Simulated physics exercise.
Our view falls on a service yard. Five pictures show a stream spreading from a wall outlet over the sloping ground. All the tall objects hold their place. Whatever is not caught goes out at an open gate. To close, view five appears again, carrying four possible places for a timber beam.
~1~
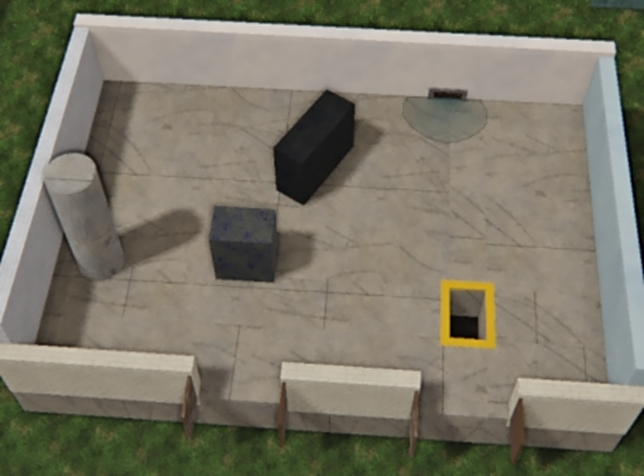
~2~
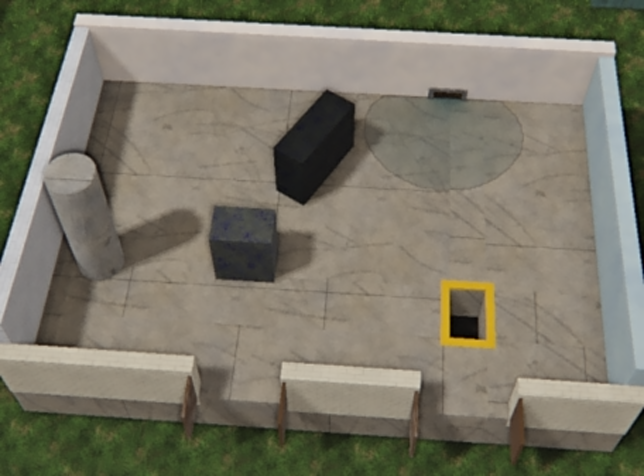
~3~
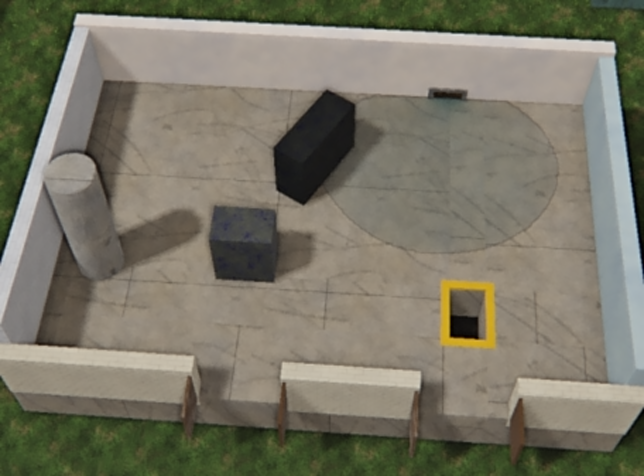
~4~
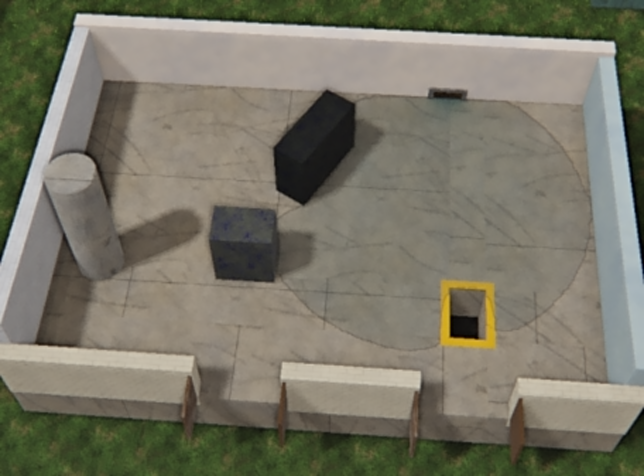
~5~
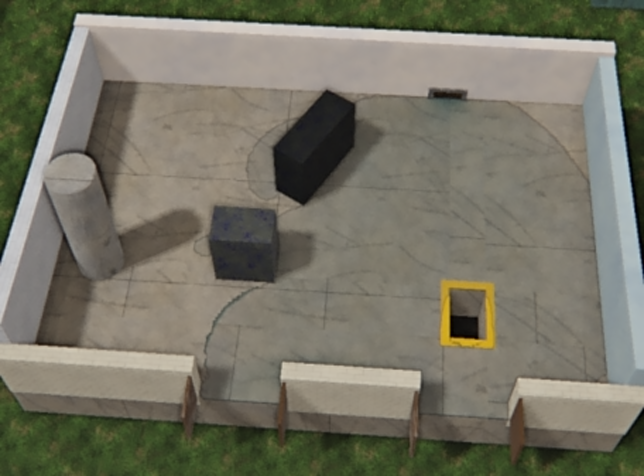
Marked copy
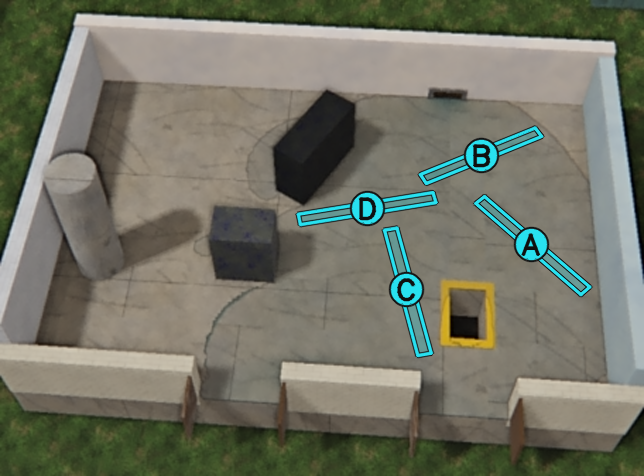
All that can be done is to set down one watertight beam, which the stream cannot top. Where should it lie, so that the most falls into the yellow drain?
Spot C does it best.
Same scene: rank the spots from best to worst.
C, D, A, B.
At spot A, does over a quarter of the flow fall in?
No, it does not.
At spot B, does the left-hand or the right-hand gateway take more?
More leaves on the left.
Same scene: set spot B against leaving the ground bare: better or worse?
Spot B is worse.
On the marked copy, A from (480, 200) to (585, 290); B from (423, 178) to (538, 132); C from (390, 229) to (424, 354); D from (299, 219) to (434, 197).
With A, about 12 % of the stream goes into the yellow drain, about 82 % out by the gates.
With B, about 5 % of the stream goes into the yellow drain, about 91 % out by the gates.
With C, about 35 % of the stream goes into the yellow drain, about 61 % out by the gates.
With D, about 25 % of the stream goes into the yellow drain, about 71 % out by the gates.
